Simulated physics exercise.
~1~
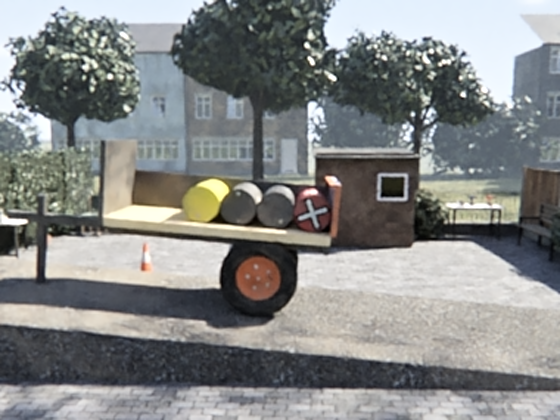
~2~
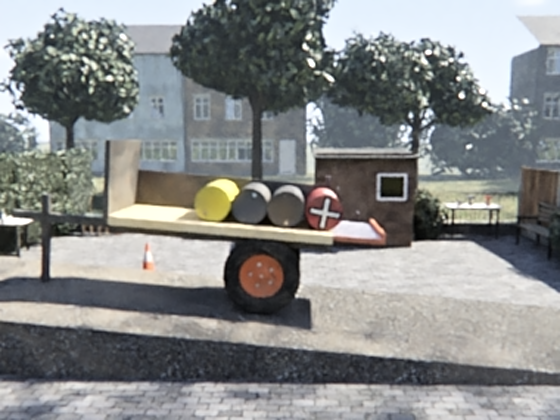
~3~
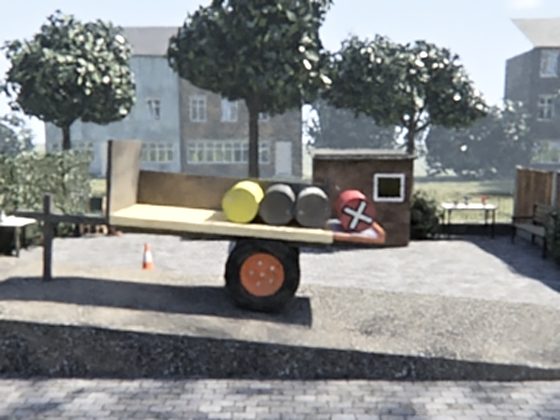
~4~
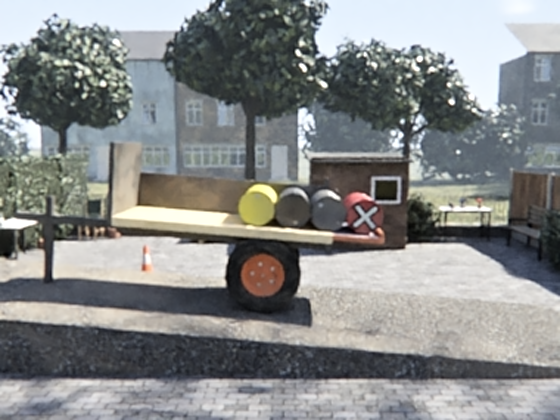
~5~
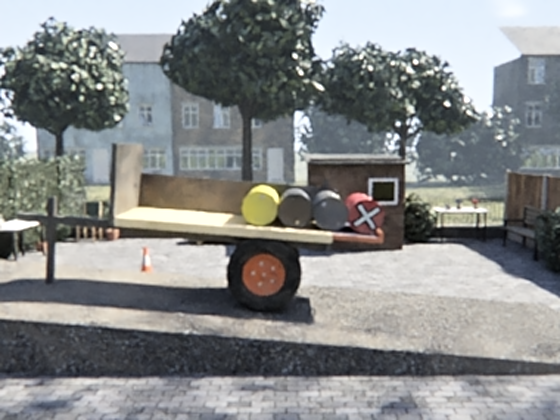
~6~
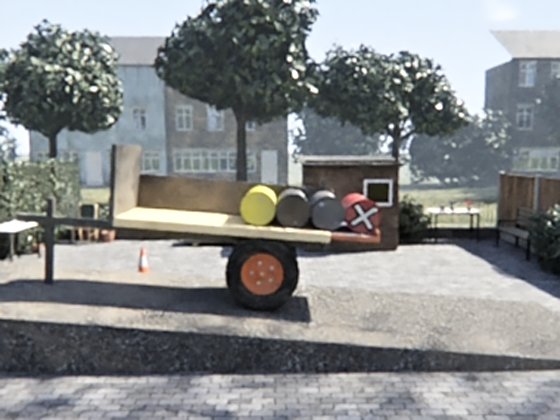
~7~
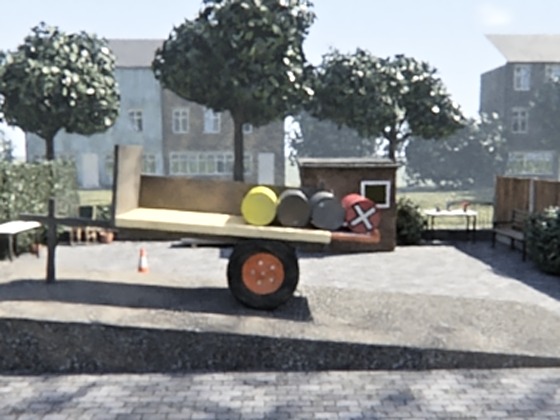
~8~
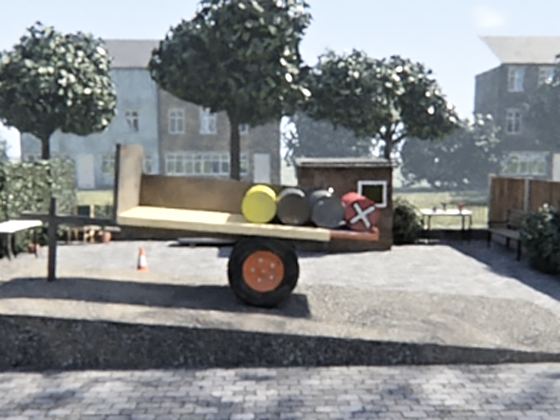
On sloping ground, a trailer's tailgate drops and four drums roll right, staying aboard.
